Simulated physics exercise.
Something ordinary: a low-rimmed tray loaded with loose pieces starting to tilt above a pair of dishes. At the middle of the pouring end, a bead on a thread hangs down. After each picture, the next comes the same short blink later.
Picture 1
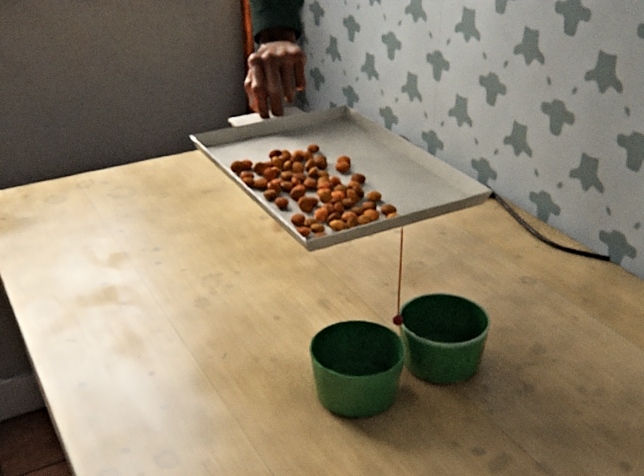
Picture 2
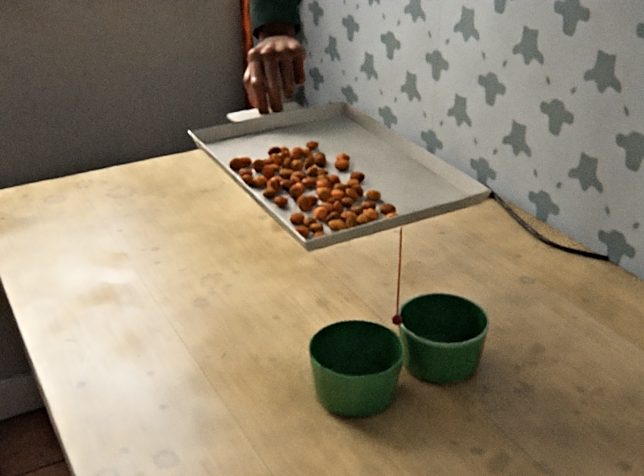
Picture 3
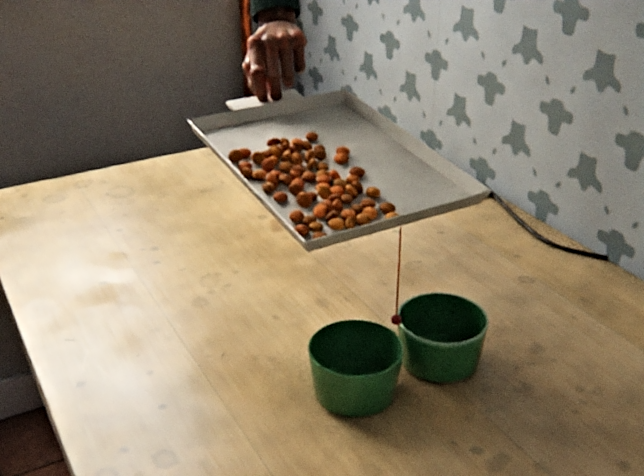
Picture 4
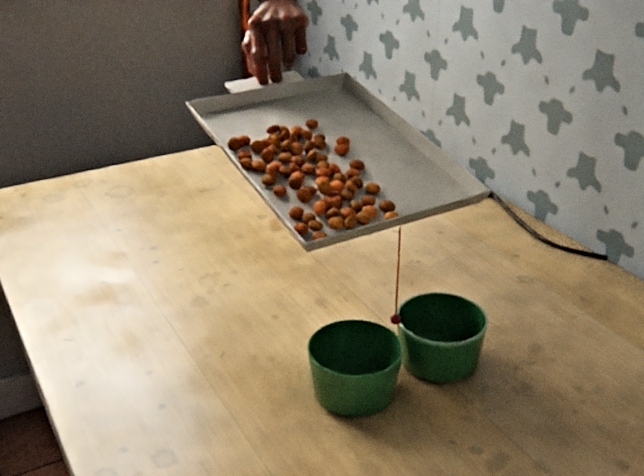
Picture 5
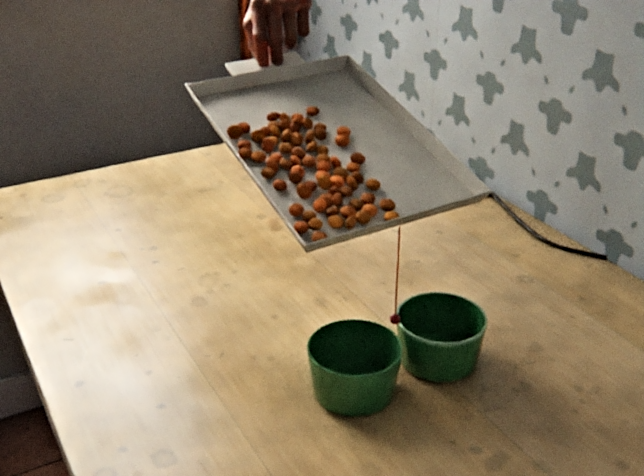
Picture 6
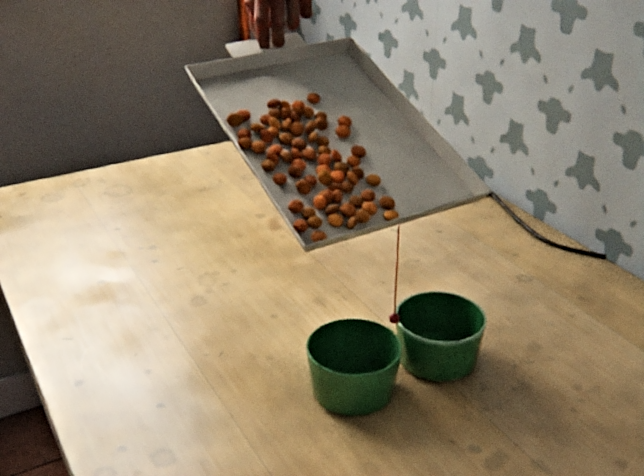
A pale grey, low-rimmed tray of orange-brown kibble tilts steadily as a hand at its far edge rises, lifting that side while the near edge stays in place. Below, two green dishes sit side by side on a light wooden table, beside a dark bead hanging on a thread. The still camera looks down across the room's corner, with grey-patterned wallpaper at right.
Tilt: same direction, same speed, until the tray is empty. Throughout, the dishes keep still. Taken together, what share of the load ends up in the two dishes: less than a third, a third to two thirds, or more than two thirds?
The share caught will be small, beneath a third of the load.
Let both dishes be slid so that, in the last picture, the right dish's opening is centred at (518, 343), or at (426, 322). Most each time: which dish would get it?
The first layout gives the one at left, the second layout gives the one at left.
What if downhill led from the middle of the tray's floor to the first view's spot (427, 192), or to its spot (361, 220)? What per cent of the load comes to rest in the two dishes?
About 60 %, then 30 %.
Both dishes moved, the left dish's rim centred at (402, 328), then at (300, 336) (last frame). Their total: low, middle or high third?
The first try: Less than a third. The second: Less than a third.
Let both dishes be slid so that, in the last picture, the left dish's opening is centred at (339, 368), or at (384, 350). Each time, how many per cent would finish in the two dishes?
70 and 50 in a hundred.
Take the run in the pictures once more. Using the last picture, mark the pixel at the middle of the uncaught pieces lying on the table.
The centre sits close to (424, 427).
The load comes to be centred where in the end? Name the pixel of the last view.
The centre settles at about (407, 423).
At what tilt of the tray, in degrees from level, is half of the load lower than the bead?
At some 85 degrees.
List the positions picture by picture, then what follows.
Corners of the pouring end at (309, 236) and (483, 190), level; middle of the load at (310, 184), bits of cat kibble; left dish at (382, 392); right dish at (470, 358); bead on its thread at (398, 320), in the first picture.
Corners of the pouring end at (308, 236) and (483, 189), level; middle of the load at (309, 182), in the second picture.
Corners of the pouring end at (308, 237) and (482, 189), tipped barely, level across its low end; middle of the load at (309, 177), in the third picture.
Corners of the pouring end at (308, 238) and (483, 189), tipped a little, level across its low end; middle of the load at (309, 169), in the fourth picture.
Corners of the pouring end at (308, 239) and (483, 189), tipped a little, level across its low end; middle of the load at (309, 162), in the fifth picture.
Corners of the pouring end at (308, 240) and (483, 189), tipped clearly, level across its low end; middle of the load at (309, 154); left dish at (378, 390); right dish at (467, 356), in the sixth picture.
Soon after the last picture, tray tipped steeply; most on the tray; a small part in the air.
A little later, tray tipped right over; a small part on the tray; a small part in the left dish; a stray few in the right dish; about half outside both; about a quarter in the air.
Later still, tray tipped past a quarter turn; about a quarter in the left dish; a stray few in the right dish; most outside both.
At rest, tray tipped past a quarter turn; about a quarter in the left dish; a stray few in the right dish; most outside both.
